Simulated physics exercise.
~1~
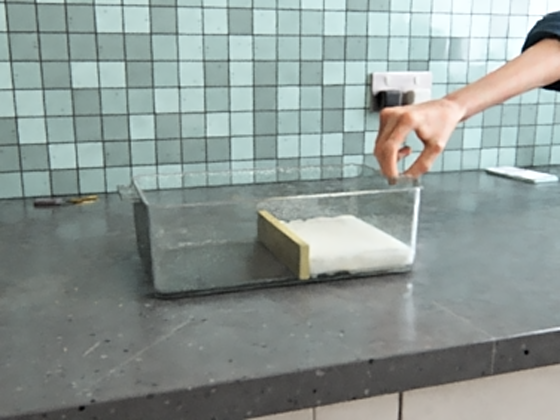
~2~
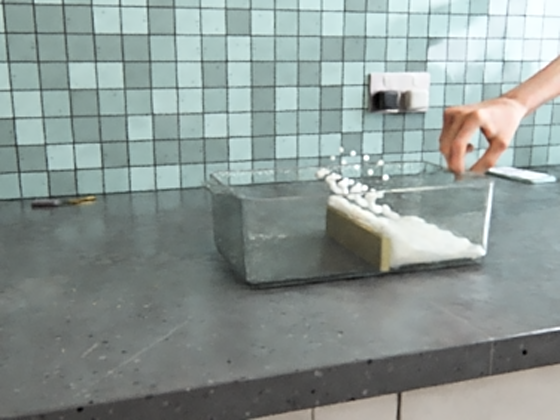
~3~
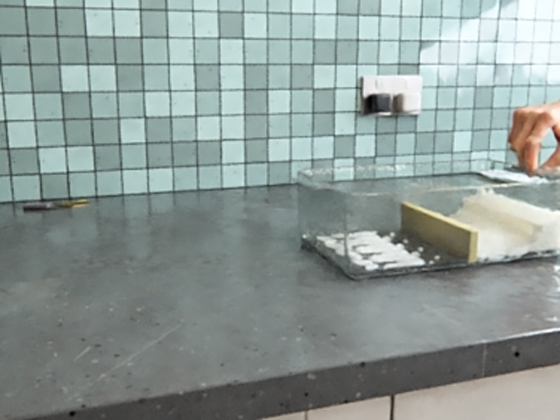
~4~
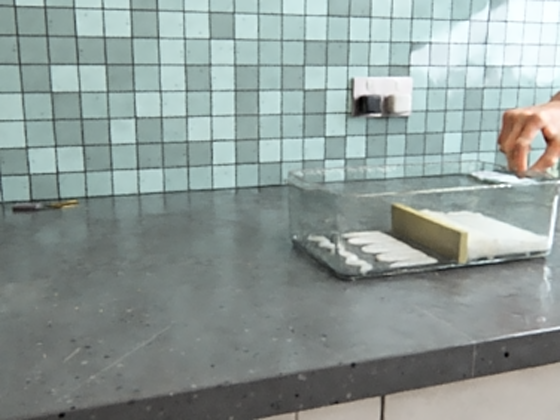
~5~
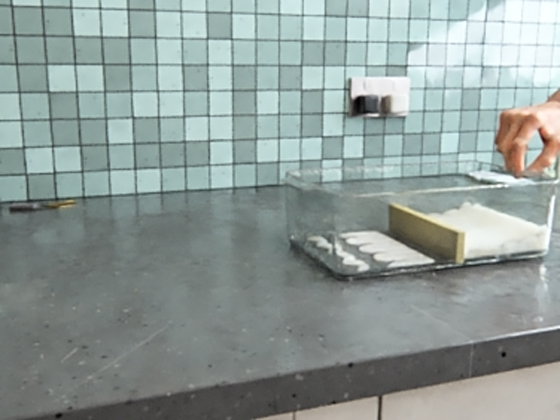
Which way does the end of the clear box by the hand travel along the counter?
It travels to the right, along with the rest of the box.
